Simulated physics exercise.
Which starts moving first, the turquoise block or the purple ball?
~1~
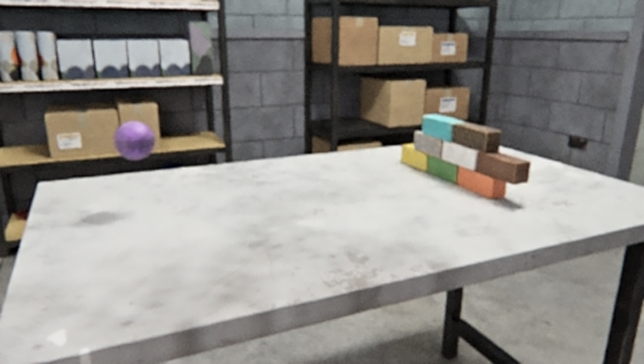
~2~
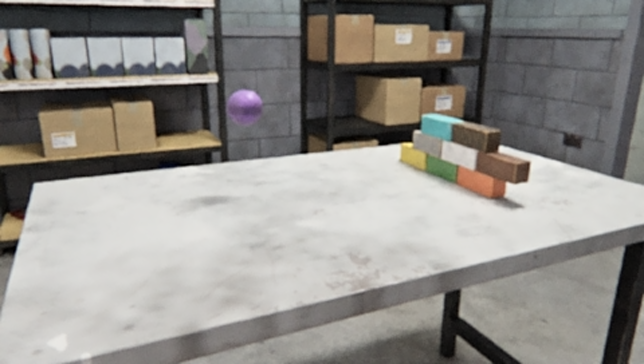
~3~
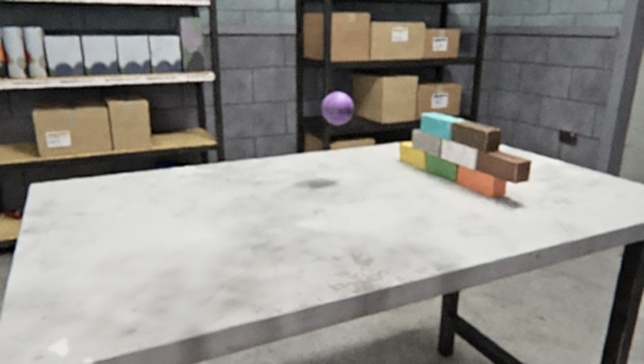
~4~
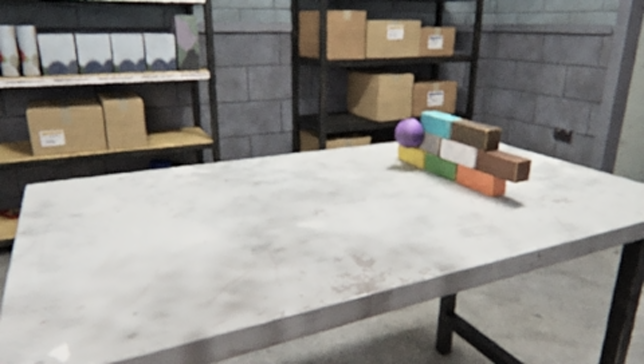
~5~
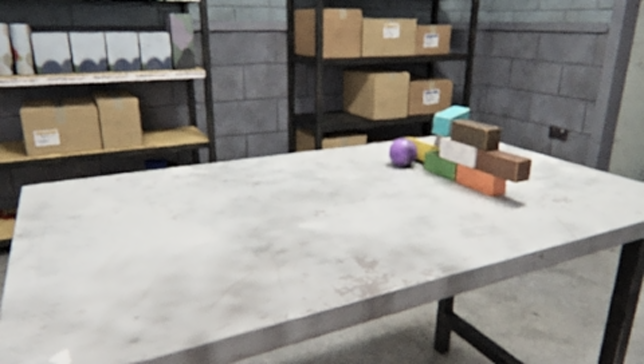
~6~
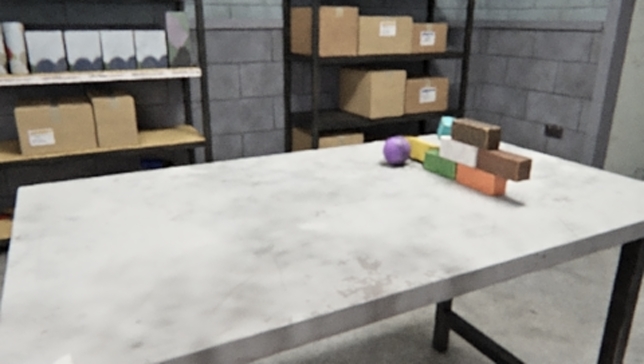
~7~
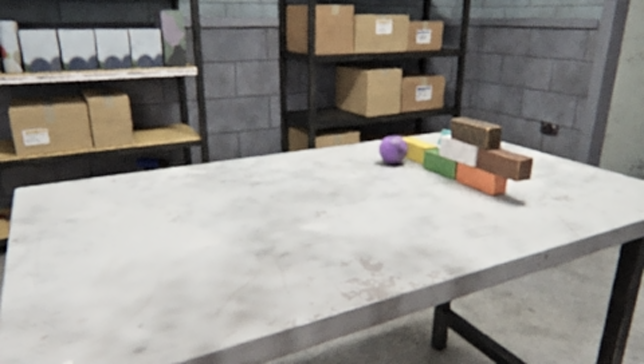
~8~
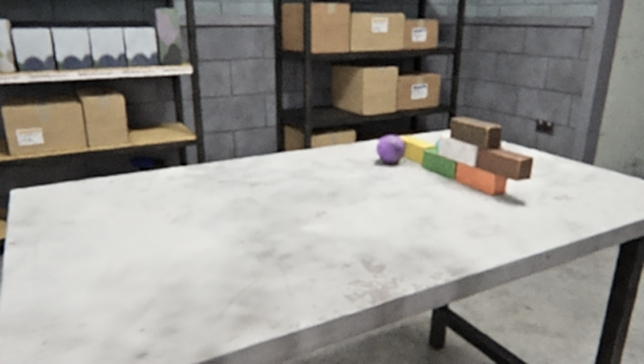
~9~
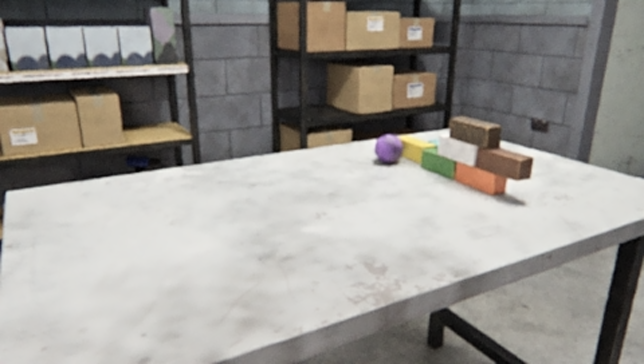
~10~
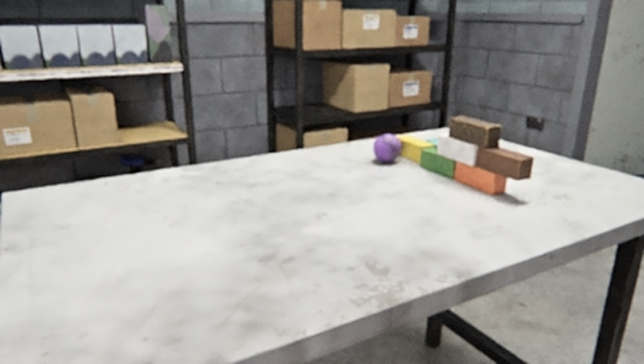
The purple ball moves first, flying across above the table, and the turquoise block only shifts once the ball has reached the pile.
A purple ball flies from the left above a pale, marbled table in a storeroom with shelves of boxes, seen from slightly above as the view drifts sideways. On the right stands a small stepped pile of yellow, green, orange, grey, white, turquoise, brown and black blocks. The ball strikes the pile's left end, shifting the yellow block slightly and jolting the grey and turquoise ones. It drops to the tabletop and edges back left, while the turquoise block tumbles down behind the pile. At the end the ball rests beside the yellow block, the grey block is out of sight, and the green, orange, white, brown and black blocks remain in place.
